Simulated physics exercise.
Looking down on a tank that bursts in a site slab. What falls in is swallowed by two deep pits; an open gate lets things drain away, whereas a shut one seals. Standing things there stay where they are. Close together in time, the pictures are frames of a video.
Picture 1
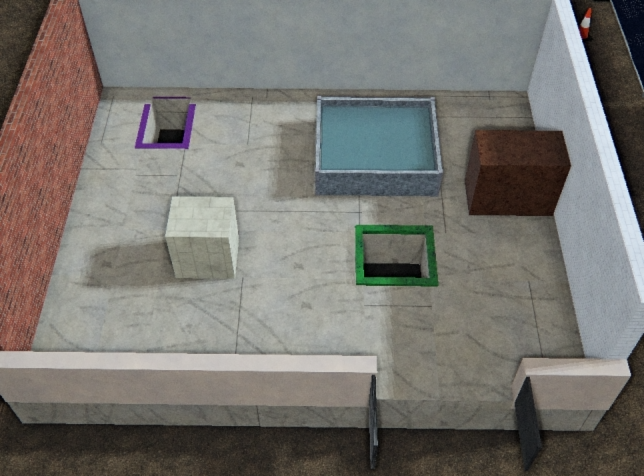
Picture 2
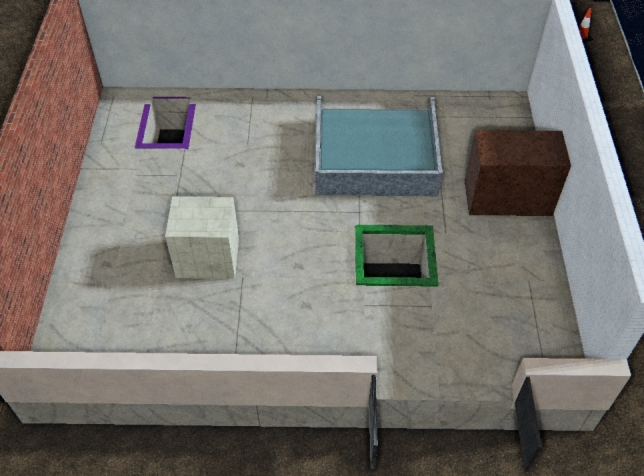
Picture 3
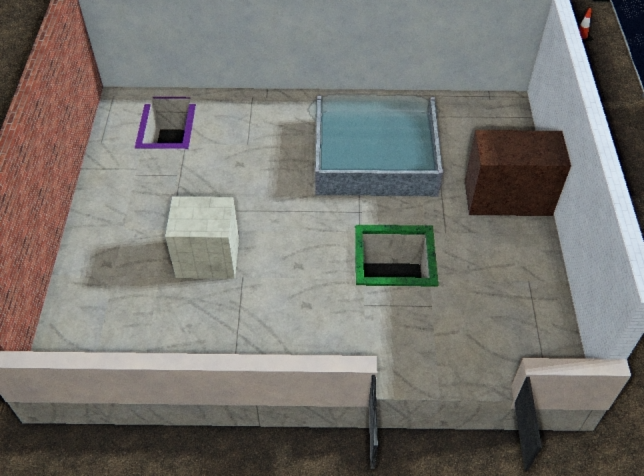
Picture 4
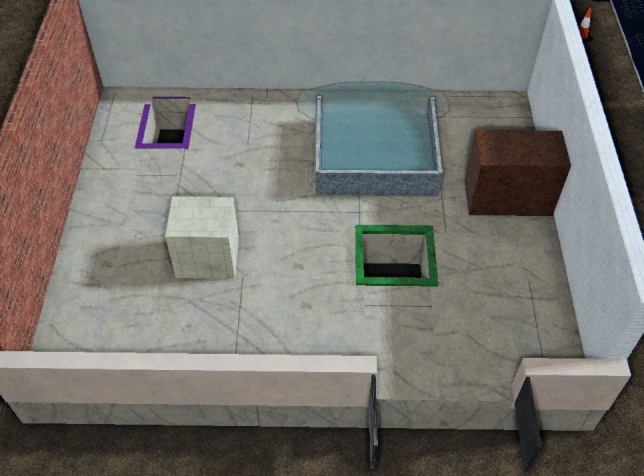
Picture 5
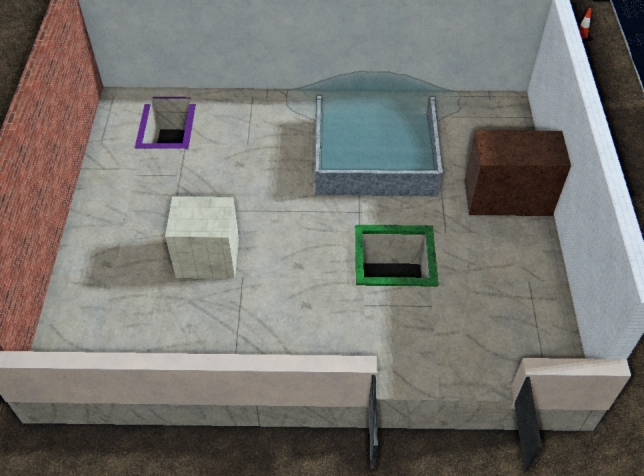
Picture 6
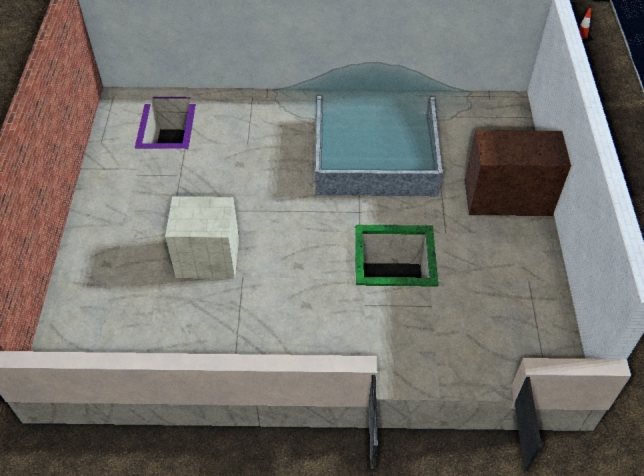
Water pours from the far side of a grey, blue-filled tank in a walled concrete yard, seen from above by a still camera. The tank stands back right of centre, between a purple-edged pit at left and a rusty-brown block at right, with a pale block and a green-edged pit nearer. The tank's back rim vanishes, then a thin sheet spreads behind it, widening left and right along the grey back wall.
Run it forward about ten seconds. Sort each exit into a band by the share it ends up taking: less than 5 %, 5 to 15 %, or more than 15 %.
Bands: Gate: Less than 5 %; green pit: Less than 5 %; purple pit: More than 15 %.
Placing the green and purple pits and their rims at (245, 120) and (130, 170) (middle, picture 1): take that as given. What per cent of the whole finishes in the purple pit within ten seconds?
In per cent: Purple 6.
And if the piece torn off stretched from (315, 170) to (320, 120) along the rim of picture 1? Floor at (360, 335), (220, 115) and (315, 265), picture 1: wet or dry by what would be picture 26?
Result, in sequence: Untouched by the flood; inundated; untouched by the flood.
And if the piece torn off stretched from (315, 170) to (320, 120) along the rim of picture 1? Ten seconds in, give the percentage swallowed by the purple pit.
Purple takes 30 in a hundred.
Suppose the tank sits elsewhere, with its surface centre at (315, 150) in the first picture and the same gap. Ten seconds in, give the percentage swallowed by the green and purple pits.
Approximate tally in per cent: Green pit 4, purple pit 30.
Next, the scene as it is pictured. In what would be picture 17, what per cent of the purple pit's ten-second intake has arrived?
Roughly 10 percent.
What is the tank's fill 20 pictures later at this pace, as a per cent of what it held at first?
My reading: Near 34 %.
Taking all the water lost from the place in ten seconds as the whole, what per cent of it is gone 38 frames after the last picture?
Log: Around 70 %, estimated.
A moment on, water covers 10 % of the floor; the gate 0 %, the green pit 0 %, the purple pit 0 %.
Next, water covers 20 % of the floor; the gate 0 %, the green pit 0 %, the purple pit 3 %.
Then, water covers 30 % of the floor; the gate 0 %, the green pit 0 %, the purple pit 11 %.
Later, water covers 35 % of the floor; the gate 0 %, the green pit 0 %, the purple pit 17 %.
In the end, water covers 50 % of the floor; the gate 2 %, the green pit 0 %, the purple pit 23 %.
